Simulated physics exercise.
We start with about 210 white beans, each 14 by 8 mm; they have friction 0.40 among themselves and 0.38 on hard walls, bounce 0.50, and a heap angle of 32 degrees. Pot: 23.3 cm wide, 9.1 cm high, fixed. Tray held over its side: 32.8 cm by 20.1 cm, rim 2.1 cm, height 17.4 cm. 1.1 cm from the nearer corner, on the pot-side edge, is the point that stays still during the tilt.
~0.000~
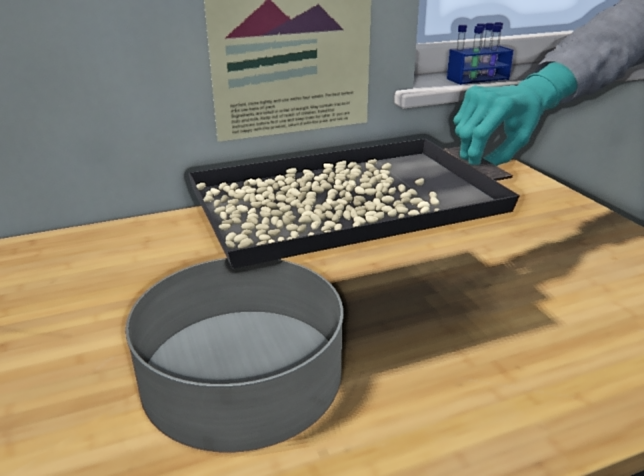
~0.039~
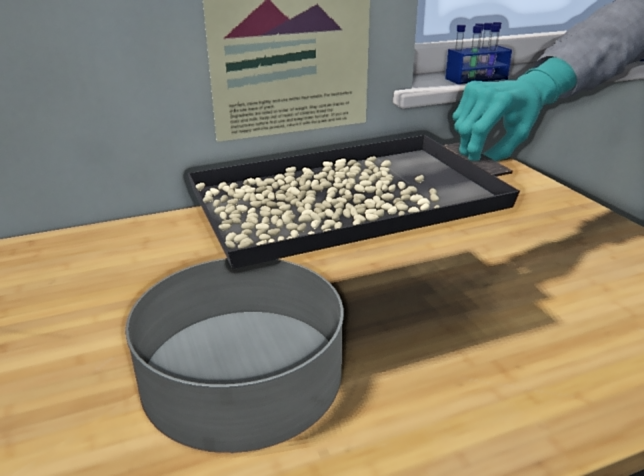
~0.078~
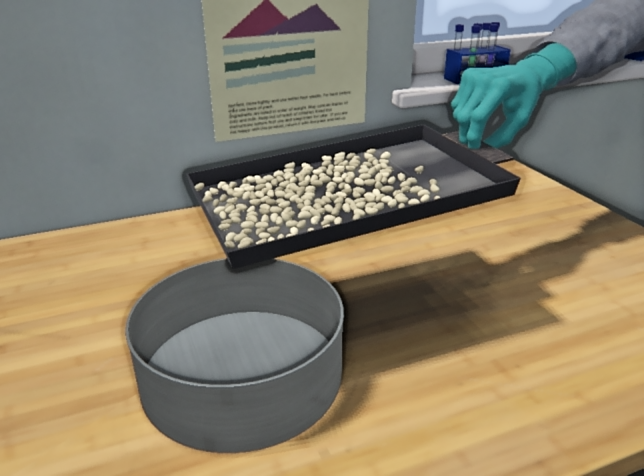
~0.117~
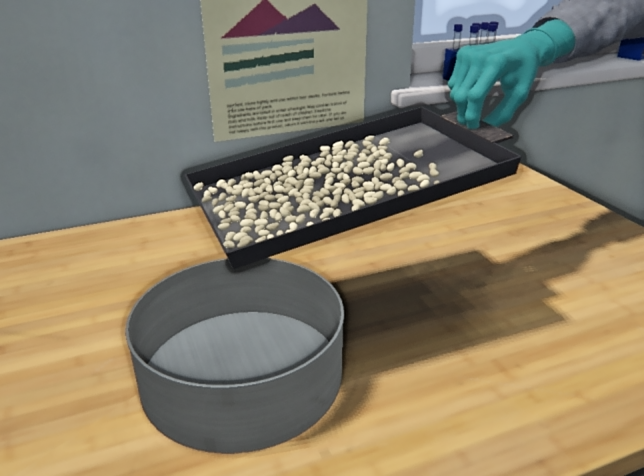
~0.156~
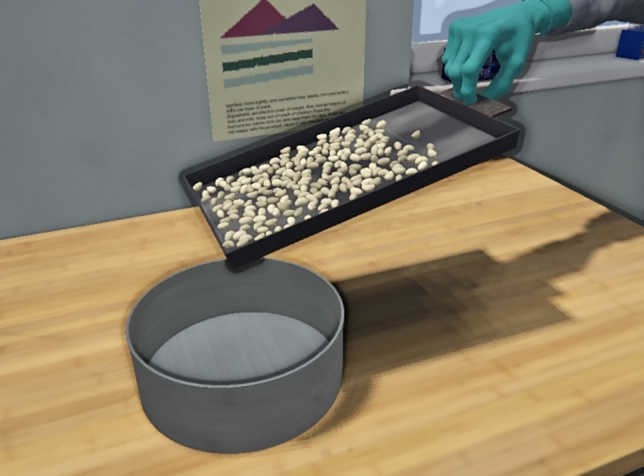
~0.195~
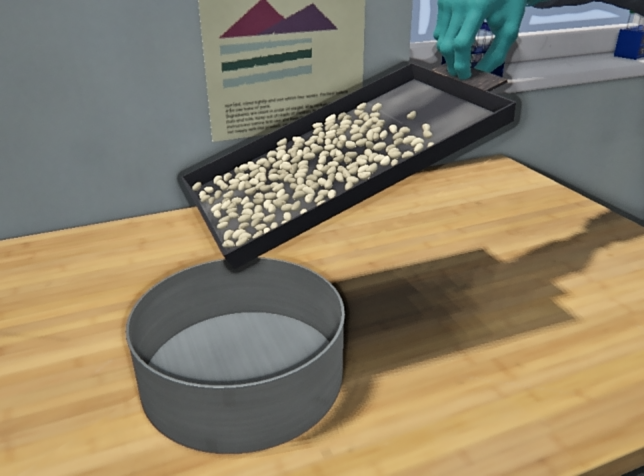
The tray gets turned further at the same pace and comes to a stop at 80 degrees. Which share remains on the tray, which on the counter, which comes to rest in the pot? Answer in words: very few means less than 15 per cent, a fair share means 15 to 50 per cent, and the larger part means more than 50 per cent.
Tray: A fair share. Counter: A fair share. Pot: A fair share.
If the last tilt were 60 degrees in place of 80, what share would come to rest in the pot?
You'd end up with some 25 % in the pot.
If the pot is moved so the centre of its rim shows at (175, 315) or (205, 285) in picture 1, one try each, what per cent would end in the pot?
About 60 and 65 per cent.
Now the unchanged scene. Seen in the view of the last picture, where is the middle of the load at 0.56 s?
Around (206, 198).
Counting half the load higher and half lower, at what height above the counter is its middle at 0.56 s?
The halfway mark is near 20 cm.
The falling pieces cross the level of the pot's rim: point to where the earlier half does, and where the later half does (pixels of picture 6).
I'd mark about (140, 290) for the first half, then (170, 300) for the second.
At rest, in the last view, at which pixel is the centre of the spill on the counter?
Around (74, 345).
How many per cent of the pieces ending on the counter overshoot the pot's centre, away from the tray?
That works out to about 100 percent.
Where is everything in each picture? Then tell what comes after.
The first frame shows tray tilt 0 degrees, front corners at (231, 249) and (515, 195); middle of the pieces at (311, 198); pot at (237, 311).
The second frame shows tray tilt 1 degrees, front corners at (231, 249) and (516, 190); middle of the pieces at (311, 197).
The third frame shows tray tilt 4 degrees, front corners at (230, 250) and (516, 177), lowest corner left back; middle of the pieces at (310, 193).
The fourth frame shows tray tilt 8 degrees, front corners at (229, 250) and (516, 156), lowest corner left back; middle of the pieces at (309, 185).
The fifth frame shows tray tilt 14 degrees, front corners at (228, 251) and (515, 130), lowest corner left back; middle of the pieces at (306, 177).
The sixth frame shows tray tilt 19 degrees, front corners at (226, 252) and (511, 103), lowest corner left back; middle of the pieces at (303, 168); pot at (237, 312). Its pace works out near 140 degrees a second.
After 0.42 s, tilt 51 degrees; the tray holds 100 %, the pot 0 %.
After 0.56 s, tilt 71 degrees; the tray holds 100 %, the pot 0 %.
Then, at 0.84 s, tilt 80 degrees; the tray holds 30 %, the pot 30 %.
By 2.1 s all is still; tray 25 %, counter 35 %, pot 40 %.
